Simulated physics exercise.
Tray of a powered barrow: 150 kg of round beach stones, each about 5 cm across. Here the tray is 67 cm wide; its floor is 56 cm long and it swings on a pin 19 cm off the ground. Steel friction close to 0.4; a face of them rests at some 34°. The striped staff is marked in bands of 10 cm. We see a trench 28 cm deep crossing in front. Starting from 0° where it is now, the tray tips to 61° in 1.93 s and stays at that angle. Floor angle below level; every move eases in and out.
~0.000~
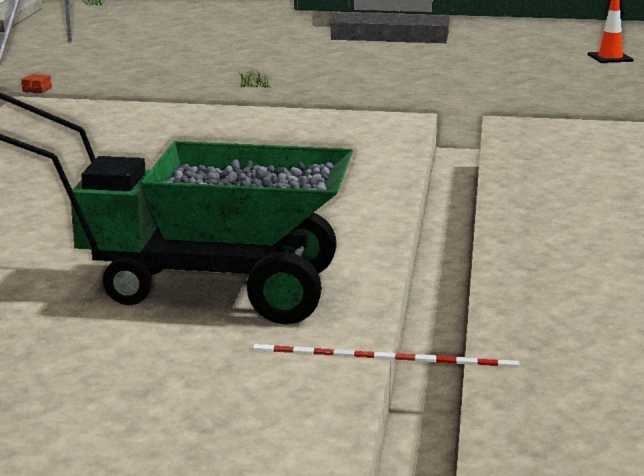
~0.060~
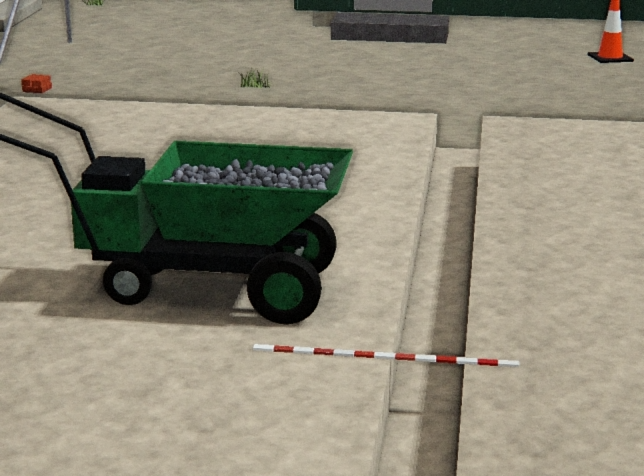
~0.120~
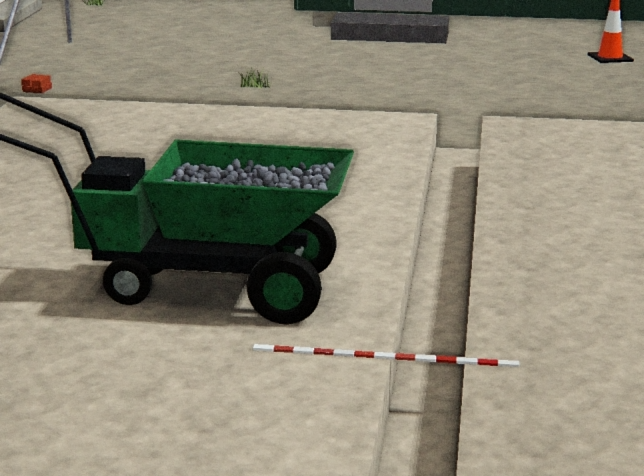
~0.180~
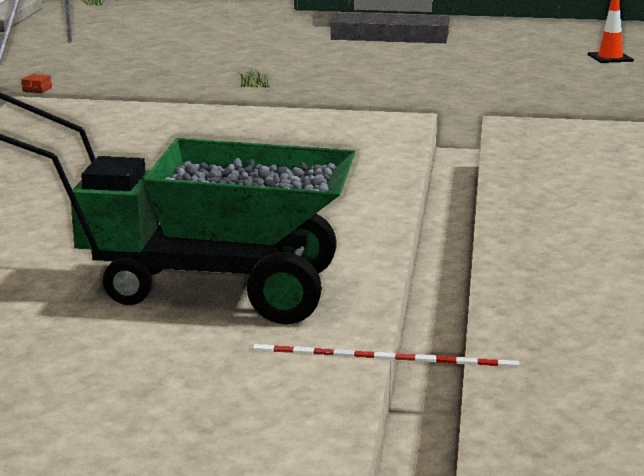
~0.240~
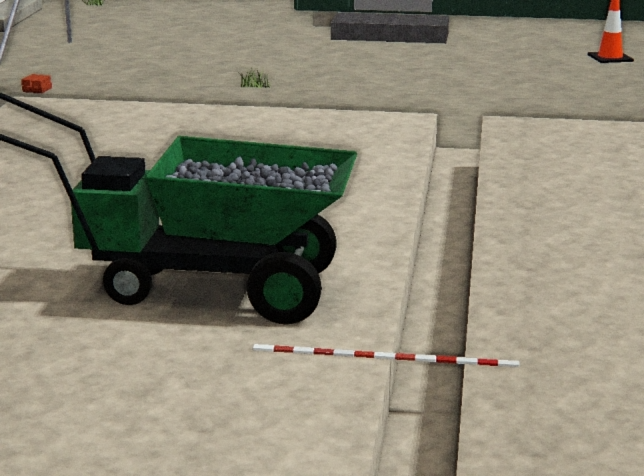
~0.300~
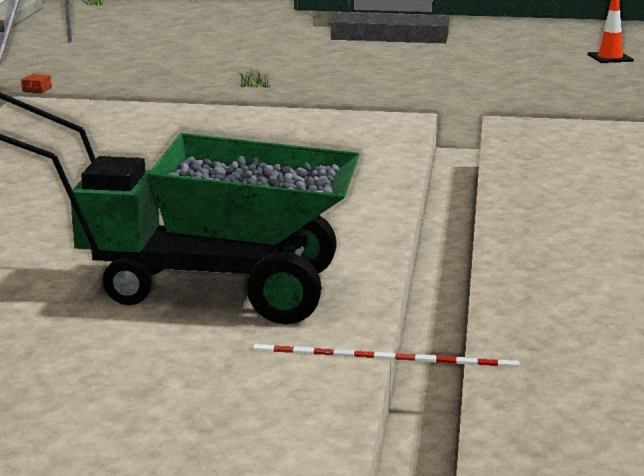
The green tray of a small barrow, heaped with grey stones, stayed level at first, then its back end rose very slightly, while the wheels stayed still beside a narrow trench and a red-and-white pole.
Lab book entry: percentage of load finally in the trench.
Approx. 89 percent.
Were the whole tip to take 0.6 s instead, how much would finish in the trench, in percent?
It'd be some 65 per cent.
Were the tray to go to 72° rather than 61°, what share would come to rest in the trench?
Expect roughly 95 per cent.
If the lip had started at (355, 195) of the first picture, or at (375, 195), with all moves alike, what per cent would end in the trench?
From the first place around 70 per cent, from the other around 40.
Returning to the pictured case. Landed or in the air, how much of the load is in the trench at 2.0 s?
Something like 50 in a hundred.
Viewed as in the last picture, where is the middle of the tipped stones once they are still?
Their centre sits close to (443, 337).
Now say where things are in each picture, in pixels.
Lip at (337, 193), floor tilted 0°, highest stones at (284, 173), in the first frame.
Lip at (337, 193), floor tilted 0°, highest stones at (278, 174); the stones move at 0.0 m/s on average, in the second frame.
Lip at (338, 193), floor tilted 1°, highest stones at (261, 175); the stones move at 0.1 m/s on average, in the third frame.
Lip at (340, 194), floor tilted 1°, highest stones at (256, 174); the stones move at 0.1 m/s on average, in the fourth frame.
Lip at (342, 195), floor tilted 3°, highest stones at (230, 172); the stones move at 0.2 m/s on average, in the fifth frame.
Lip at (344, 197), floor tilted 4°, highest stones at (219, 170); the stones move at 0.2 m/s on average, in the sixth frame.
After 1.5 s the floor is at 52°; 100 % in the tray; the foremost stones are at (405, 242).
After 2.0 s the floor is at 61°; 48 % in the tray, 48 % in the trench, 5 % past the trench; the foremost stones are at (504, 310).
After 2.4 s the floor is at 61°; 20 % in the tray, 69 % in the trench, 11 % past the trench; the foremost stones are at (563, 314).
After 4.3 s the floor is at 61°; 0 % in the tray, 89 % in the trench, 11 % past the trench; the foremost stones are at (602, 321).
